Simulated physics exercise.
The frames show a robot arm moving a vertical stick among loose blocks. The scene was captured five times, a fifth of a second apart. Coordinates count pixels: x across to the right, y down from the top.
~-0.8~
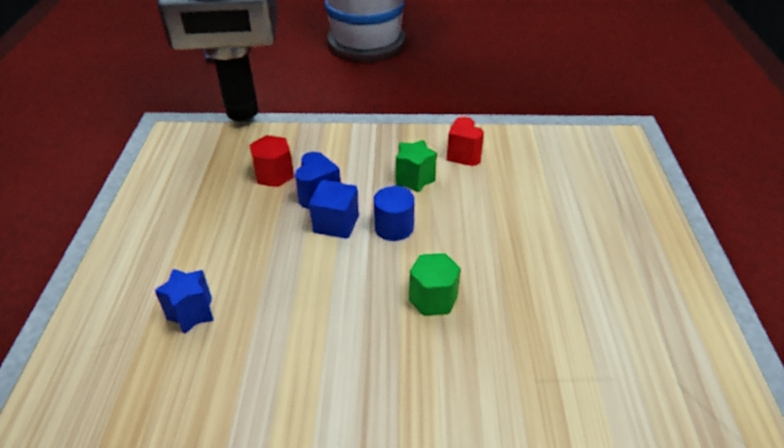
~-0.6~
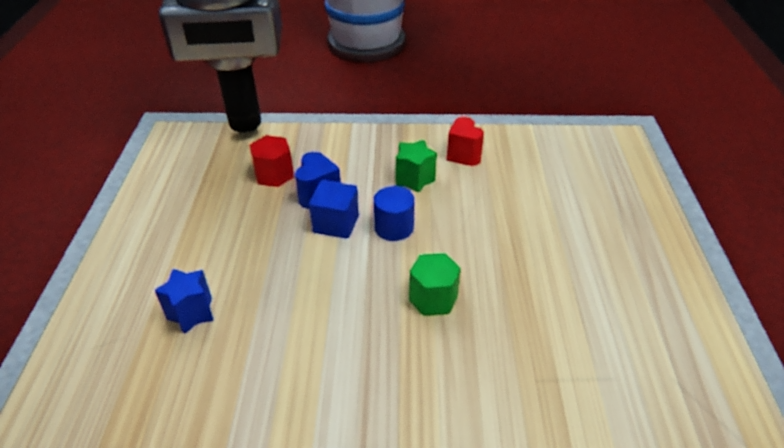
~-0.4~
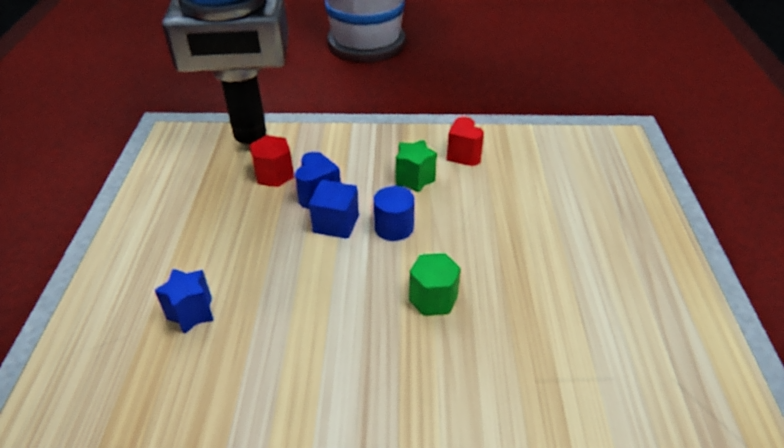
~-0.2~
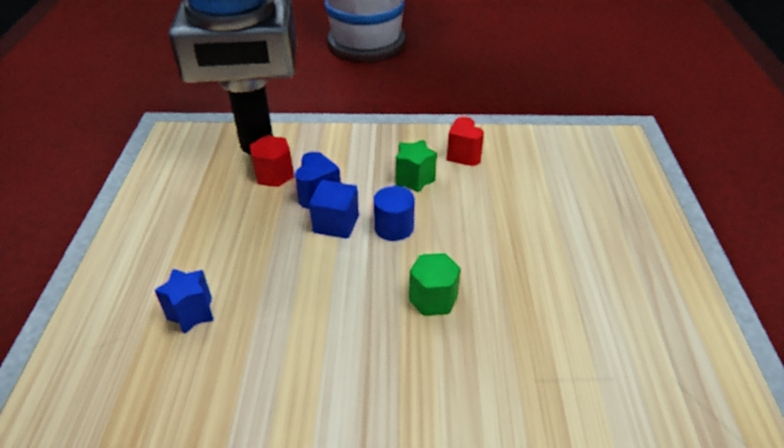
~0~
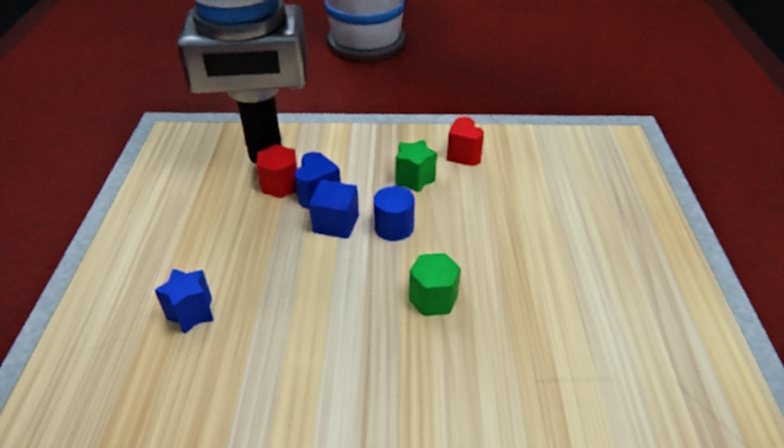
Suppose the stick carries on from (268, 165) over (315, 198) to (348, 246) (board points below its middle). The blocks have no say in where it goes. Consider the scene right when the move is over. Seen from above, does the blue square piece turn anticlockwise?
I believe not.
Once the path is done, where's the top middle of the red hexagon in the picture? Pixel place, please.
At roughly (290, 203).
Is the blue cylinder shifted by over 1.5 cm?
Answer: Yes.
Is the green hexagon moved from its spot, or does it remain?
Put simply, it stays right there.
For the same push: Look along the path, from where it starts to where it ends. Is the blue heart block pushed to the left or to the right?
That block drifts left.
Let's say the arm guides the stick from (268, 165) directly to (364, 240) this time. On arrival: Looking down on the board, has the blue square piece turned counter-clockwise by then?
Answer: No.
On the path given first. One third of the way, stick at (300, 177); red hexagon at (290, 182), turned 35° clockwise; blue heart block at (331, 173), turned 40° anticlockwise; blue square piece at (345, 201), turned 30° clockwise.
Two thirds of the way, stick at (327, 204); red hexagon at (291, 201), turned 90° clockwise; blue heart block at (369, 189), turned 85° anticlockwise; blue square piece at (360, 217), turned 80° clockwise; blue cylinder at (411, 201).
At the end, stick at (347, 237); red hexagon at (290, 203), turned 95° clockwise; blue heart block at (381, 198), turned 145° anticlockwise; blue square piece at (377, 237), turned 105° clockwise; blue cylinder at (426, 200); green hexagon not moved.
